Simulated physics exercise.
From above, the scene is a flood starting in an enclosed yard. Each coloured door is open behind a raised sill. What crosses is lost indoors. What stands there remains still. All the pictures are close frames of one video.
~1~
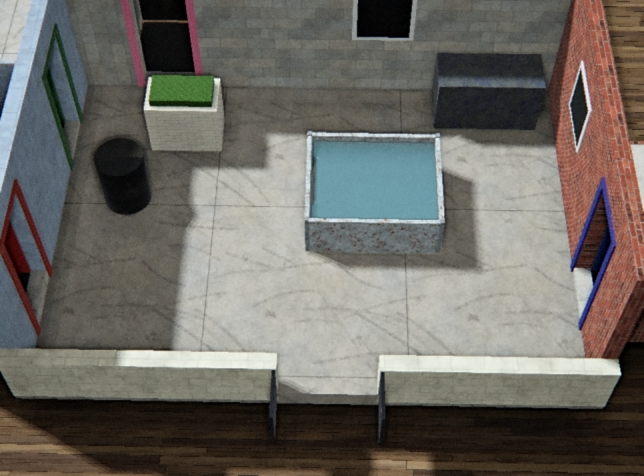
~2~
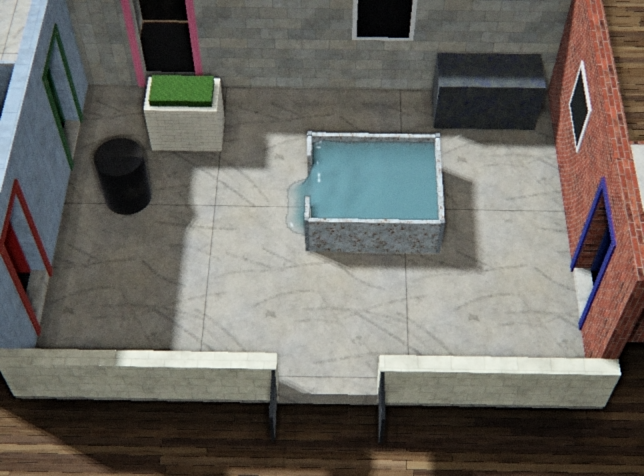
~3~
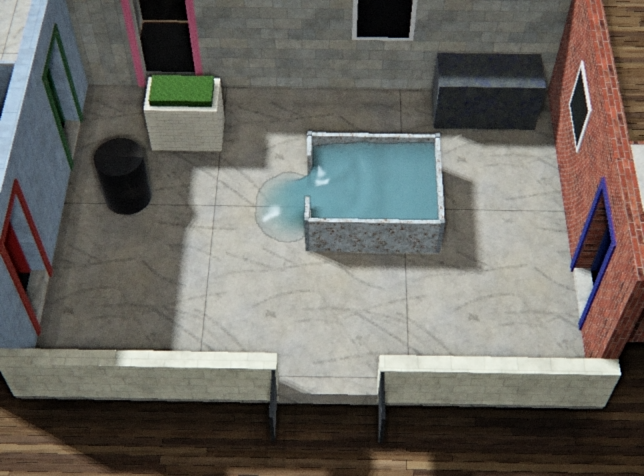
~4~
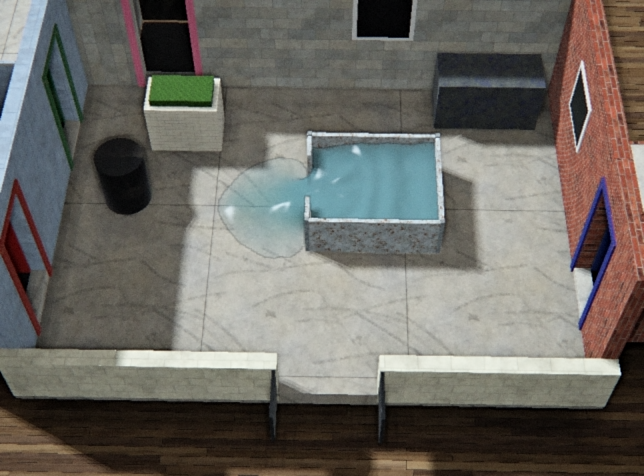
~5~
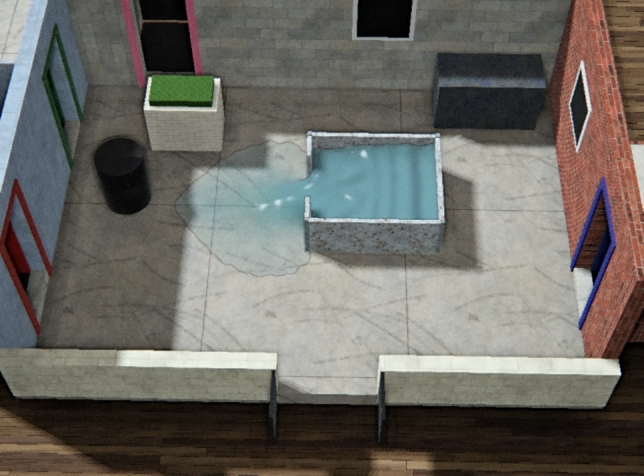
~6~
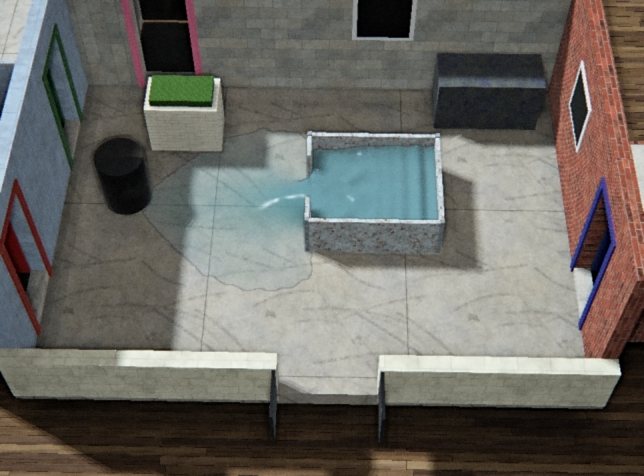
To begin with, blue water lies still in a stone tank inside a walled yard with coloured doorways, a black cylinder and a green-topped block. Water then pours through a gap in the tank's left side, and a thin, rippling sheet spreads leftward across the paved floor, widening towards the black cylinder.
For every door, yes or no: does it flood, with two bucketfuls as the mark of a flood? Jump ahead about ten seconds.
Green door: Yes, blue door: No, red door: No, pink door: No.
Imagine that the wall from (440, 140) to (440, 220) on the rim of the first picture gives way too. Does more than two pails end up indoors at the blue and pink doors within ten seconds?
I'd say the blue one crosses the line and the pink one stays shy of the line.
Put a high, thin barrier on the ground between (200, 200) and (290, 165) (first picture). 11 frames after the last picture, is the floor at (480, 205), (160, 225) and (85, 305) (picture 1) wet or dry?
Taking the three spots in turn, they are unwetted, inundated and inundated.
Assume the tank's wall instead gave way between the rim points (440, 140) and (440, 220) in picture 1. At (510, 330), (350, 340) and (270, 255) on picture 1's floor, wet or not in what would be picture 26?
In turn: Awash, flooded, dry.
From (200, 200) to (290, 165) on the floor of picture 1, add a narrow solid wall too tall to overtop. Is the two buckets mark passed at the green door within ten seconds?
I'd say the green door remains short.
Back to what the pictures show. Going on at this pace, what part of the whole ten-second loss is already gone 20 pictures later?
Note - share reached: 50 %.
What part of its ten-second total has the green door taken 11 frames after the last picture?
Some 25 per cent.
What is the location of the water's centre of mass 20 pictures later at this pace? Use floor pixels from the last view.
The centre of mass sits at about (238, 218).
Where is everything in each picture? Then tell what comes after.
Still water in the open tank at (374, 180), in the first frame.
The front is at (298, 230), out from the gap at (311, 198), in the second frame.
Water pours out at (311, 198) and has run to (260, 217), in the third frame.
The front is at (223, 210), out from the gap at (311, 198), in the fourth frame.
The front is at (181, 209), out from the gap at (311, 198), in the fifth frame.
The front is at (147, 209), out from the gap at (311, 198), in the sixth frame.
A moment on, water covers 25 % of the floor; the green door wet at the sill, nothing in, the blue door not reached, the red door not reached, the pink door not reached.
Next, water covers 40 % of the floor; the green door over two buckets in, the blue door not reached, the red door wet at the sill, nothing in, the pink door wet at the sill, nothing in.
Then, water covers 45 % of the floor; the green door far over two buckets in, the blue door not reached, the red door under two buckets in, the pink door wet at the sill, nothing in.
Later, water covers 65 % of the floor; the green door far over two buckets in, the blue door not reached, the red door under two buckets in, the pink door wet at the sill, nothing in.
In the end, water covers 90 % of the floor; the green door far over two buckets in, the blue door wet at the sill, nothing in, the red door under two buckets in, the pink door wet at the sill, nothing in.
